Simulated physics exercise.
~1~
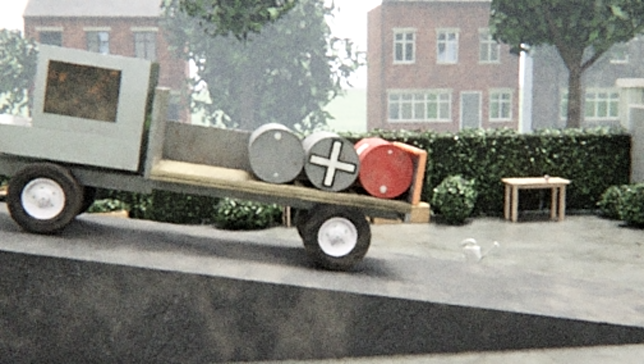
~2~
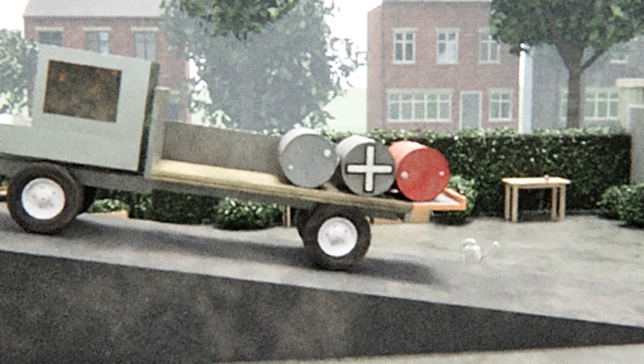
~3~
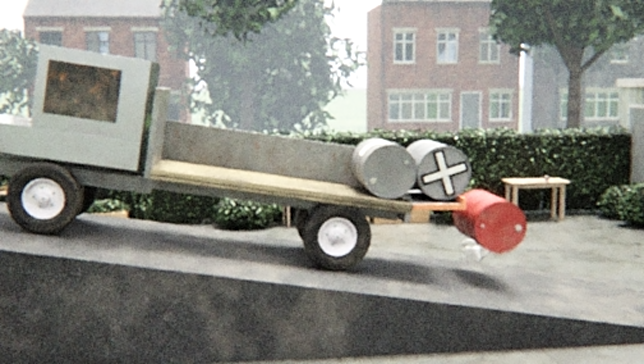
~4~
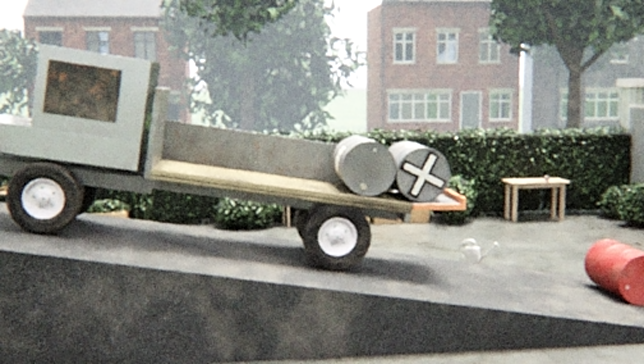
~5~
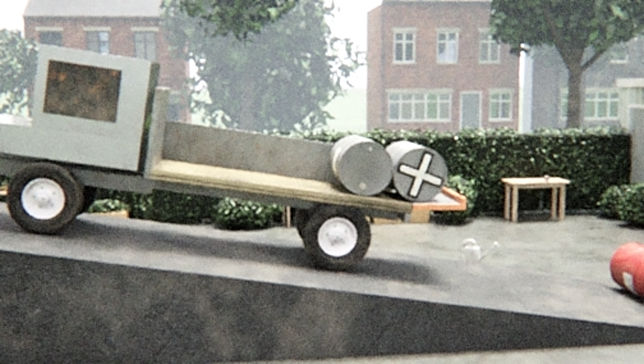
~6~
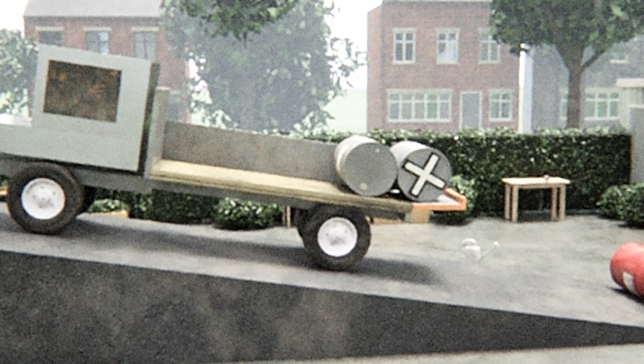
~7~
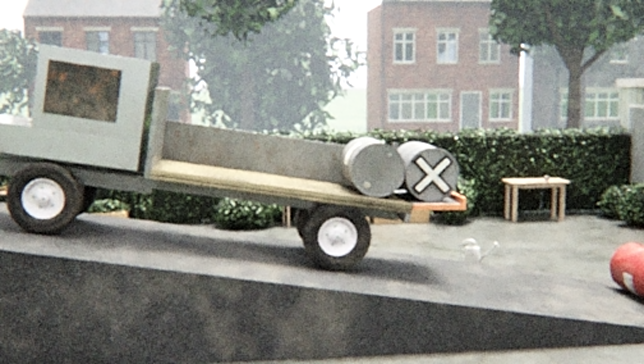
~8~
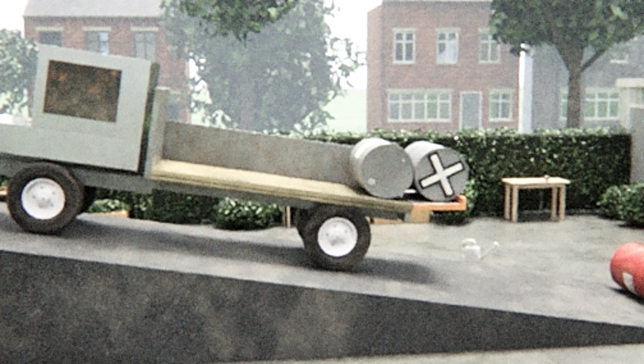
A parked pickup lowers its tailgate, and the red drum rolls off while two stay aboard.
